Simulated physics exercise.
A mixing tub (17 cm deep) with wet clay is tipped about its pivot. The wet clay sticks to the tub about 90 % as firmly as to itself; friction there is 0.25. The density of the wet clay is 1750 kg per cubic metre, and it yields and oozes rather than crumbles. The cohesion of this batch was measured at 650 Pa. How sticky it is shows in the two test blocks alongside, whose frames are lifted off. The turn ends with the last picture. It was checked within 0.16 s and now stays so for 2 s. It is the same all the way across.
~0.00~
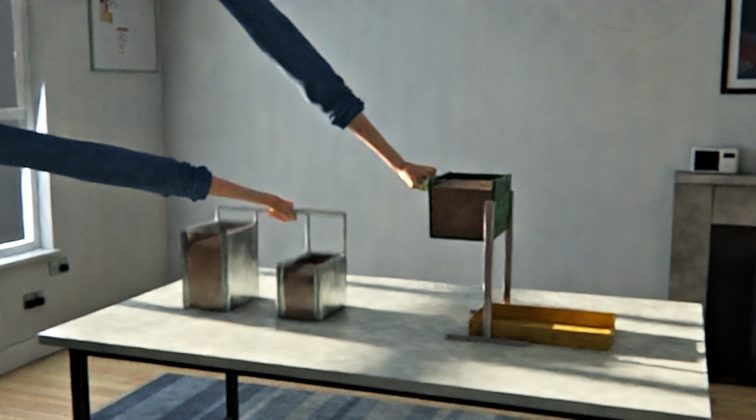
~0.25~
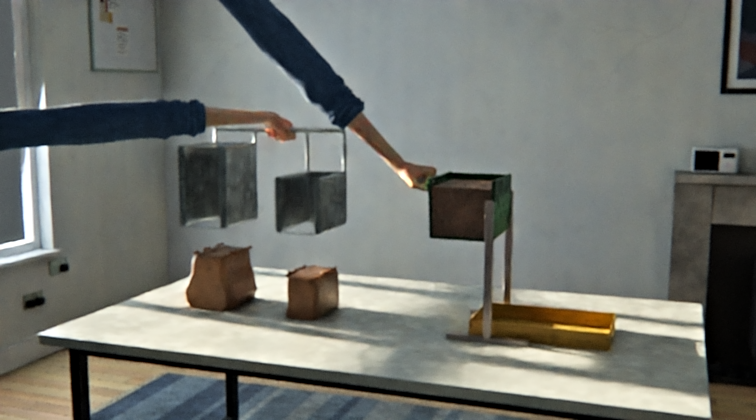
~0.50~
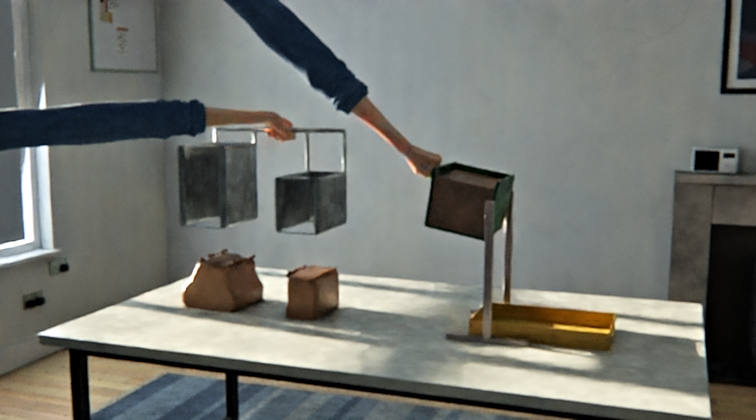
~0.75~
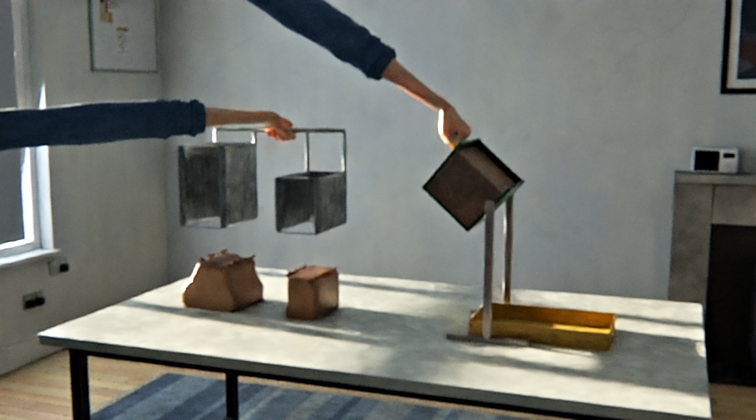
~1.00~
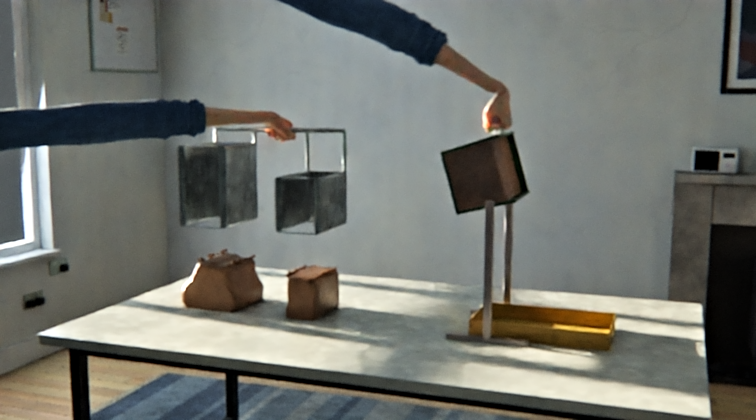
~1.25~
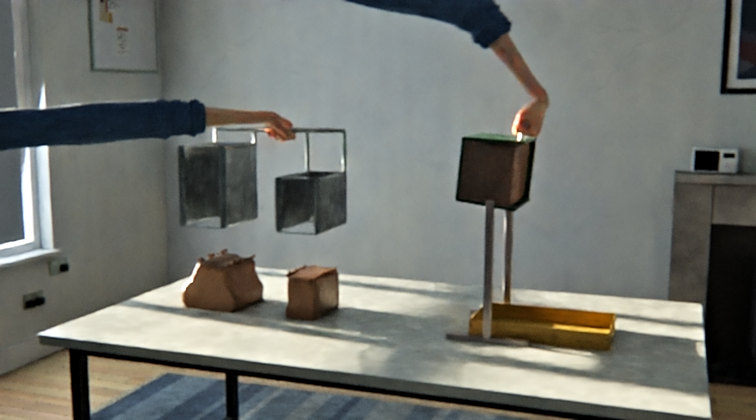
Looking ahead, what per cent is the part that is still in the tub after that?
About 49 %.
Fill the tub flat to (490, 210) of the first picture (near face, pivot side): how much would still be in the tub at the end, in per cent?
In that case some 100 per cent.
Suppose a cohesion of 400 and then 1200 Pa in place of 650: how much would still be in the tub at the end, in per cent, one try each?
In turn about 50 %, 100 %.
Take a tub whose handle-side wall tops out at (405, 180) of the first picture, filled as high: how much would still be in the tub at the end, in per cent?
Then about 40 %.
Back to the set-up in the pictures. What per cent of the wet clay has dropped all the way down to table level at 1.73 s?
Near 0 %.
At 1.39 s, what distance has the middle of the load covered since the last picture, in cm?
Roughly 1 cm.
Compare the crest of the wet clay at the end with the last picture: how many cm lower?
Some 0 cm.
After 1.39 s, the tub is at 95 degrees and holds 100 %.
After 1.56 s, the tub is at 95 degrees and holds 98 %.
After 1.73 s, the tub is at 95 degrees and holds 83 %.
After 1.90 s, the tub is at 95 degrees and holds 67 %.
After 3.25 s, at the end, the tub is at 95 degrees and holds 49 %.
